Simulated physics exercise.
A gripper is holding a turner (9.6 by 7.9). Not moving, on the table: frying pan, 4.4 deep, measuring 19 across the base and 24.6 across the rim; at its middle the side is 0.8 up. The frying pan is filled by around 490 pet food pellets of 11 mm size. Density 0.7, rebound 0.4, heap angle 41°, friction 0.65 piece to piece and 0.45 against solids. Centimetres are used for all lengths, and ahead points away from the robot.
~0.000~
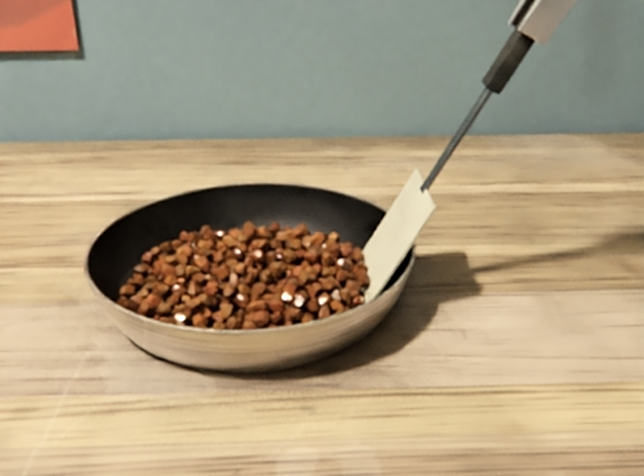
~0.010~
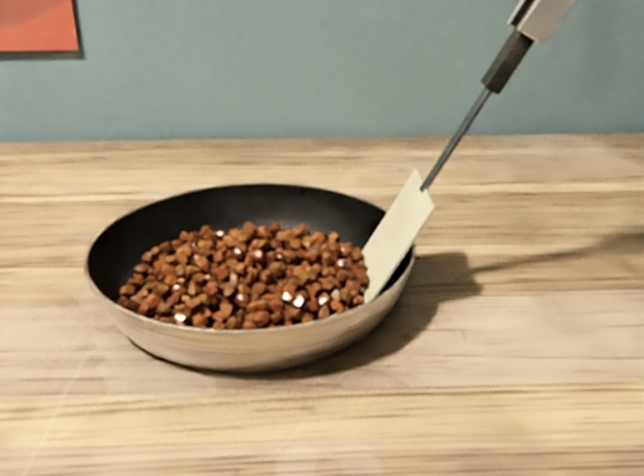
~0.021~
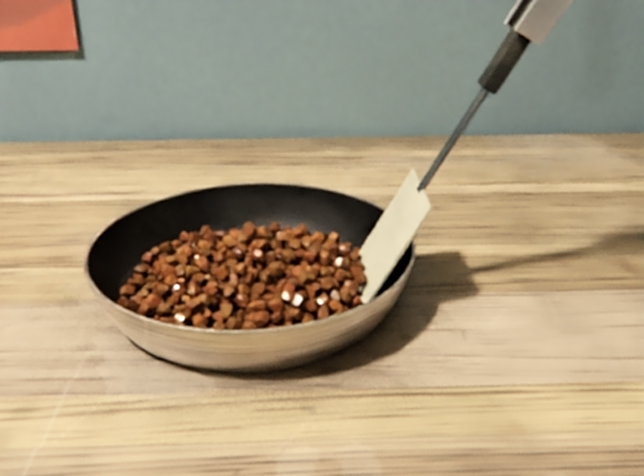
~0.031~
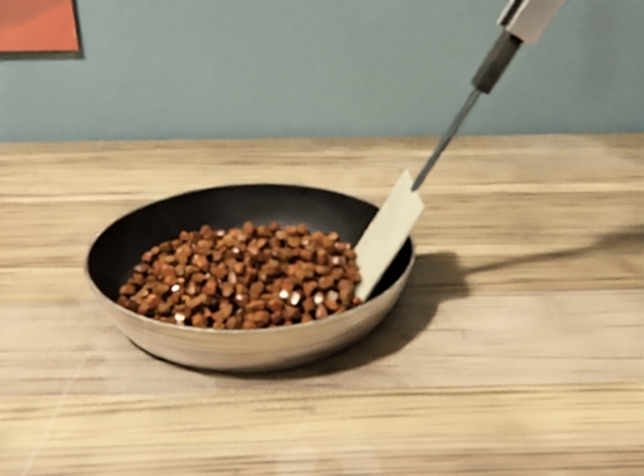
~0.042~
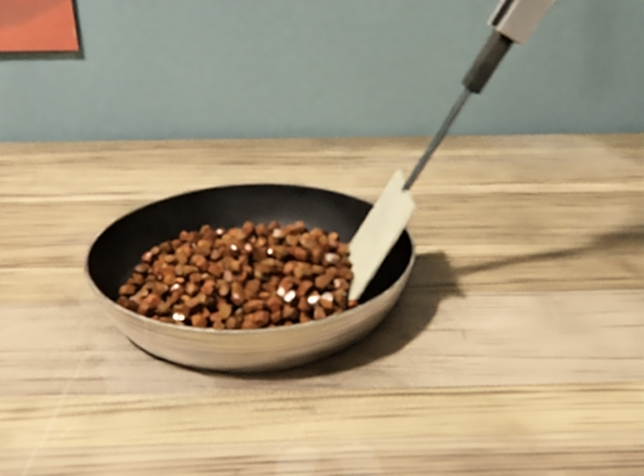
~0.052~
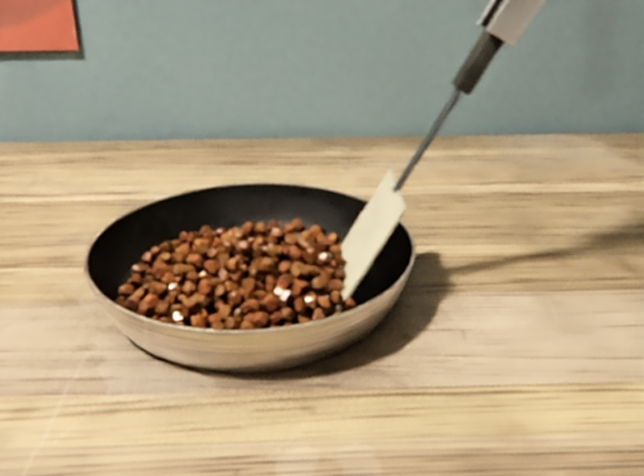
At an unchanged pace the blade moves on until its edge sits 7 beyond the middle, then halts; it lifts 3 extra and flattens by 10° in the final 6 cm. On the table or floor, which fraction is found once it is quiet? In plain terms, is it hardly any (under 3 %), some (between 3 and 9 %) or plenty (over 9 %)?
Some - between 3 and 9 %.
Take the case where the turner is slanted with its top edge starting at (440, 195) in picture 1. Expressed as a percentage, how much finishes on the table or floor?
Around 5 percent ends up on the table or floor.
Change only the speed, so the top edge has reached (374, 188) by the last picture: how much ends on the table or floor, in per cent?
Some 20 percent.
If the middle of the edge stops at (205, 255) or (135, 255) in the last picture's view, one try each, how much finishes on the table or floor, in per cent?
0 % and 20 %.
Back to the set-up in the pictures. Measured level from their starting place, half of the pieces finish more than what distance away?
I'd guess close to 3 centimetres.
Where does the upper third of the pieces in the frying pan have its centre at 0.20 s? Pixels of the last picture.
Roughly pixel (183, 259).
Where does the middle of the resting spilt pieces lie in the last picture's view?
(35, 296) or thereabouts.
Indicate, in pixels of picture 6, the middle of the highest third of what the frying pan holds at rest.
It is centred around (142, 259).
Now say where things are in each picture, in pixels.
The first picture shows the turner top edge at (426, 187), sloping 61°; upper third of the load around (251, 271), from x 125 to 365, top at y 230; 490 in the frying pan.
The second picture shows the turner top edge at (425, 187), sloping 61°; upper third of the load around (251, 272), from x 125 to 365, top at y 230.
The third picture shows the turner top edge at (422, 187), sloping 61°; upper third of the load around (258, 271), from x 125 to 365, top at y 230.
The fourth picture shows the turner top edge at (416, 187), sloping 61°; upper third of the load around (261, 270), from x 125 to 365, top at y 230.
The fifth picture shows the turner top edge at (407, 187), sloping 61°; upper third of the load around (260, 270), from x 125 to 365, top at y 225.
The sixth picture shows the turner top edge at (398, 188), sloping 61°; upper third of the load around (256, 267), from x 120 to 365, top at y 225; 490 in the frying pan.
After 0.12 s, sloping 61°, highest piece 4 above the table; 490 in the frying pan.
After 0.20 s, sloping 57°, highest piece 5 above the table; 490 in the frying pan.
After 0.43 s, sloping 51°, highest piece 6 above the table; 467 in the frying pan, 23 on the table or floor.
After 1.48 s, sloping 51°, highest piece 6 above the table; 465 in the frying pan, 25 on the table or floor.
In the end, 465 in the frying pan, 25 on the table or floor. That is 5 % on the table or floor.
